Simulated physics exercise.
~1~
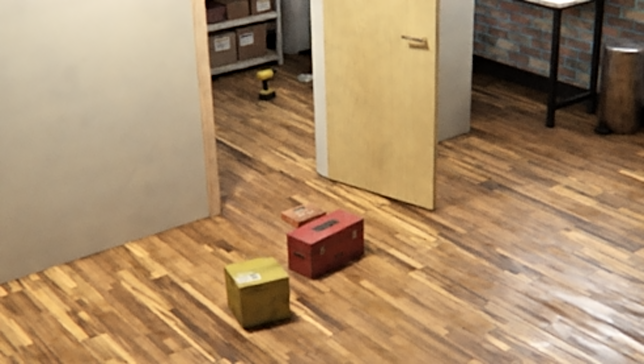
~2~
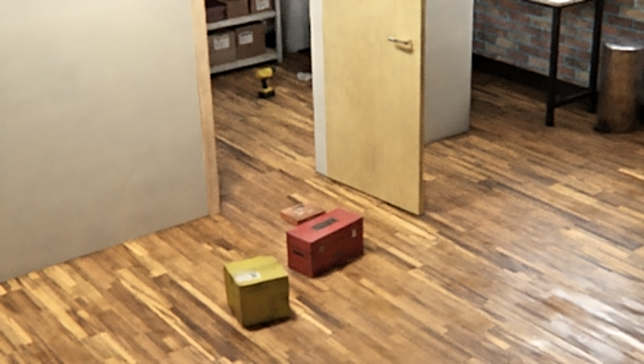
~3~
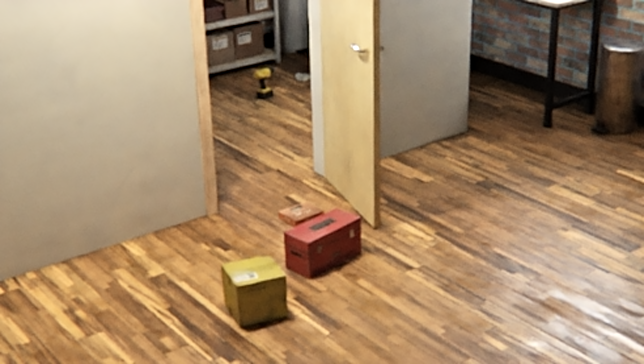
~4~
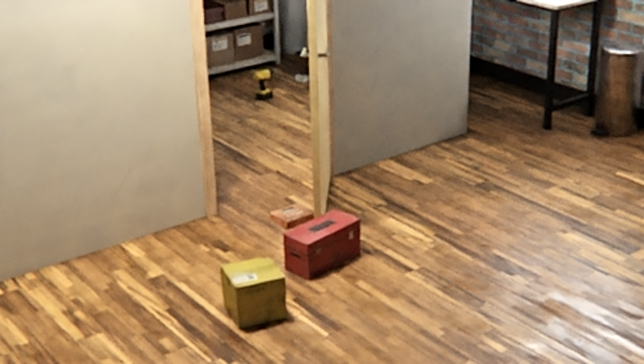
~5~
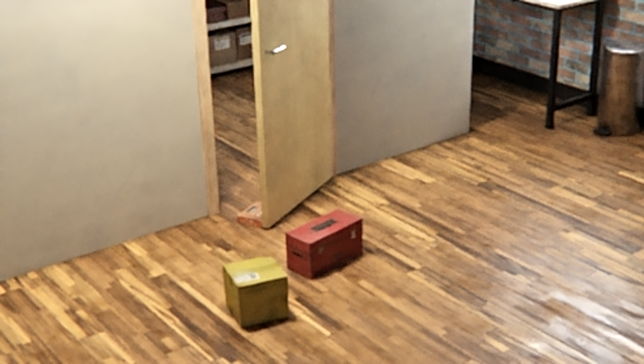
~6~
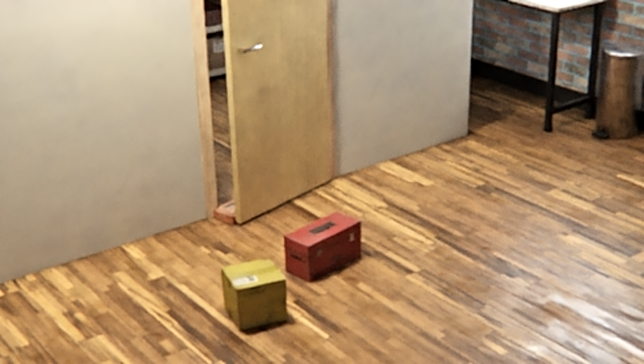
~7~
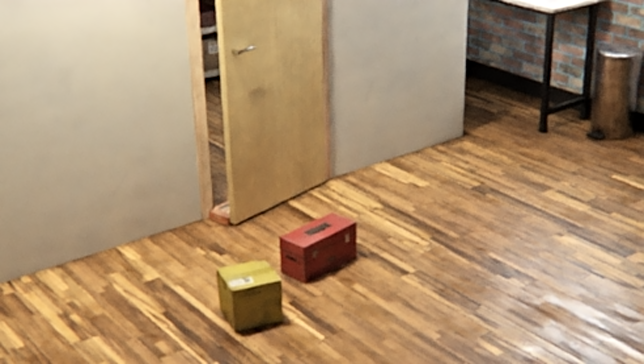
The clip shows a wooden door swinging towards its frame in a room with a wood floor, pushing a small orange packet left while a red toolbox and yellow parcel stay put. It ends slightly ajar, with the packet between the door's edge and the frame.
